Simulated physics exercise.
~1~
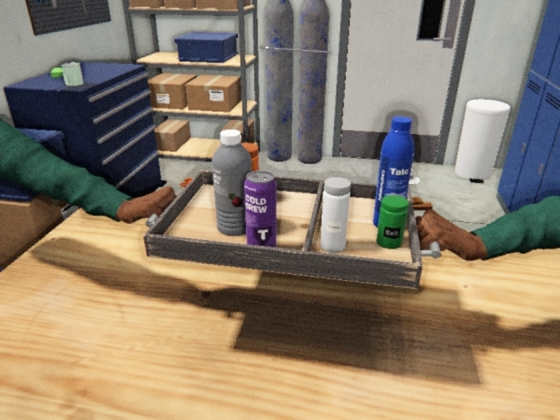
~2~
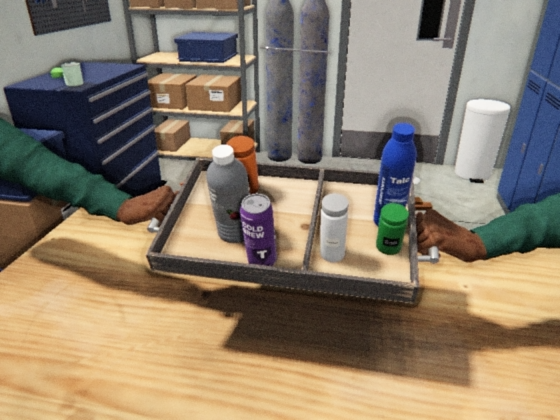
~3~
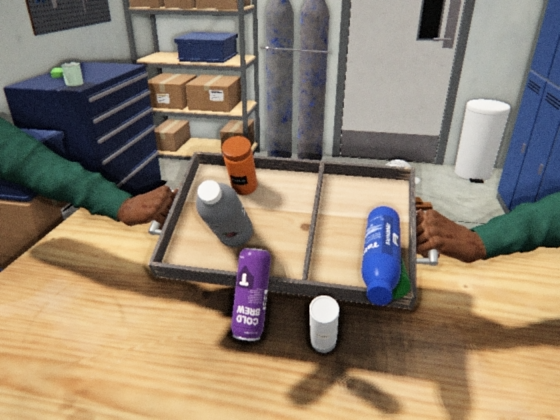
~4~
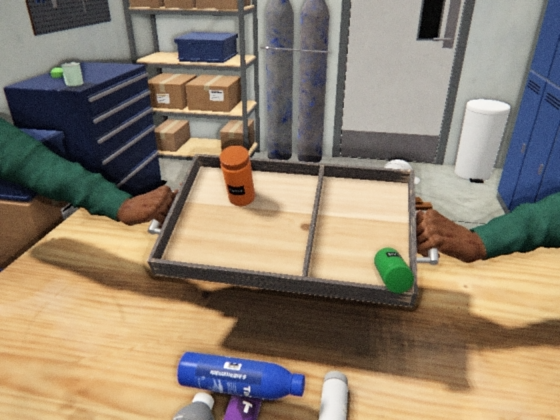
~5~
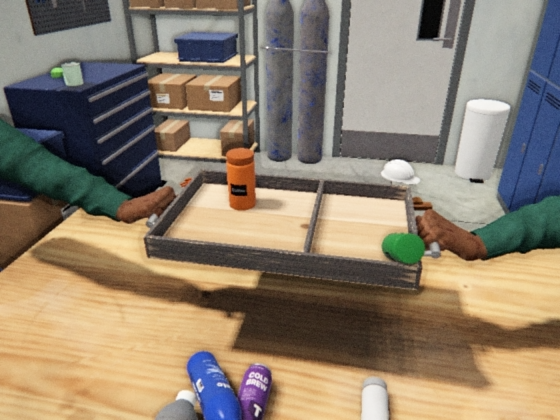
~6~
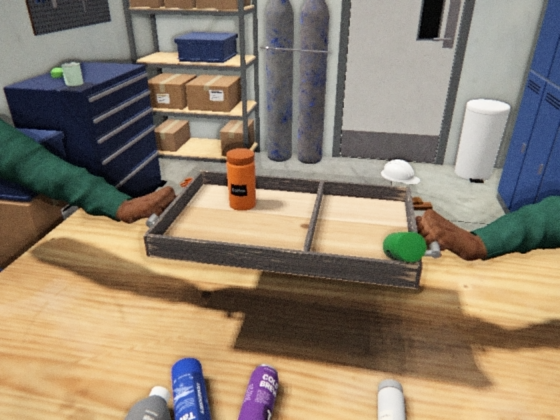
Tray tipped toward the viewer by two hands spills four containers onto the table, then levels, keeping orange jar and toppled green shaker.
